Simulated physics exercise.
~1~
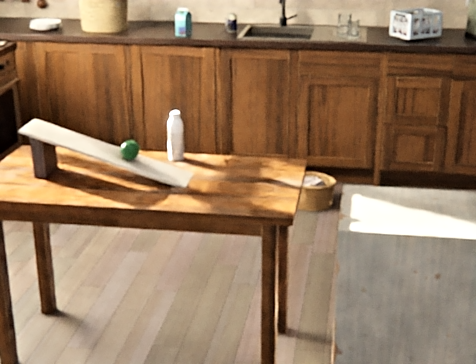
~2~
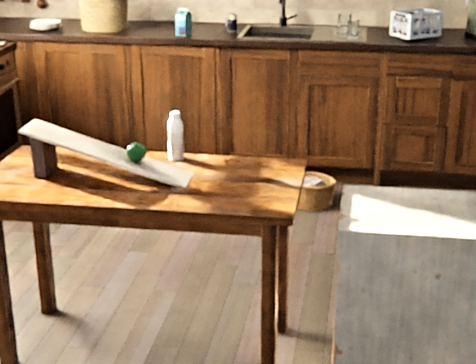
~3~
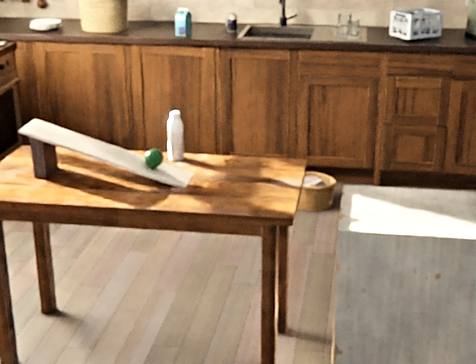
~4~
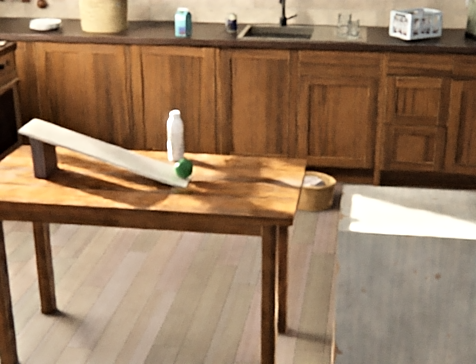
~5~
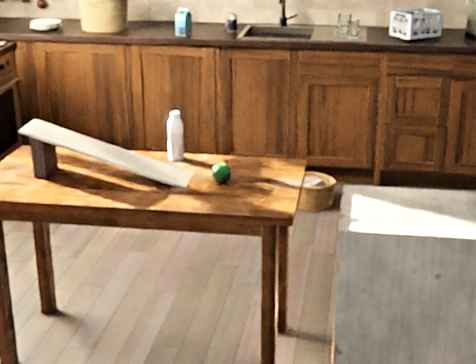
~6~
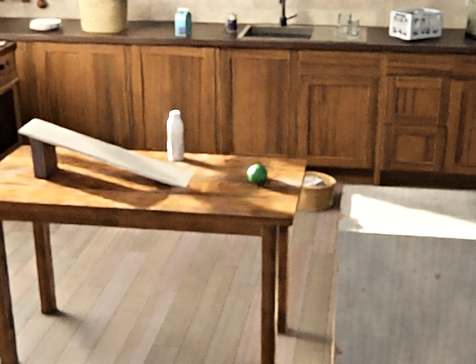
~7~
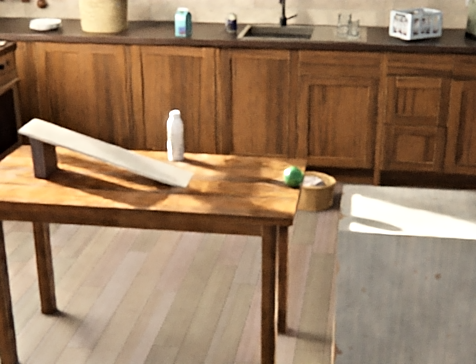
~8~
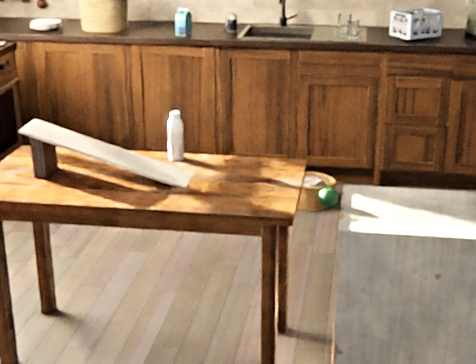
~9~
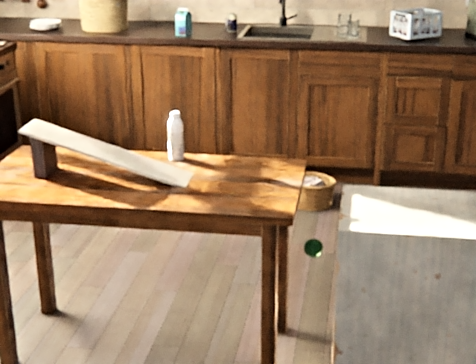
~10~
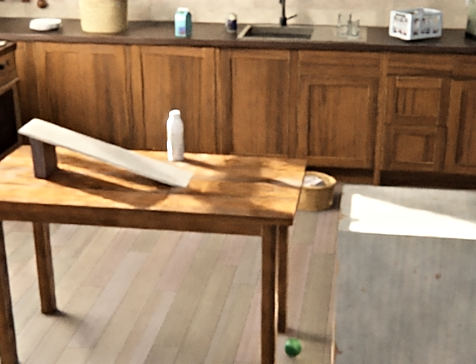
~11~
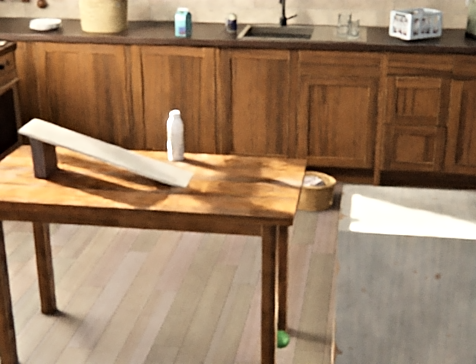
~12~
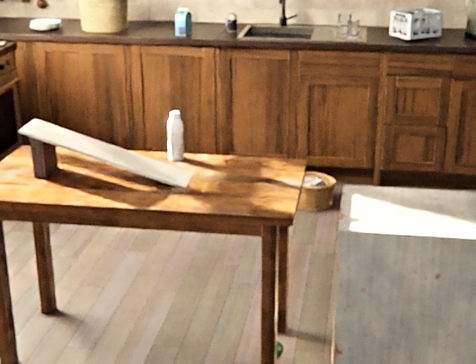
A green apple rolls down a pale ramp propped on the left of a wooden table, seen from slightly above in a sunlit kitchen. A white bottle stands behind the ramp, a grey-topped surface sits across a gap to the right, and brown cabinets line the back. The apple leaves the ramp and rolls right across the tabletop. It passes the edge, drops into the gap without landing on the other top, and falls to the floor. There it drifts left behind the table leg, ending almost hidden, while the bottle stays standing.
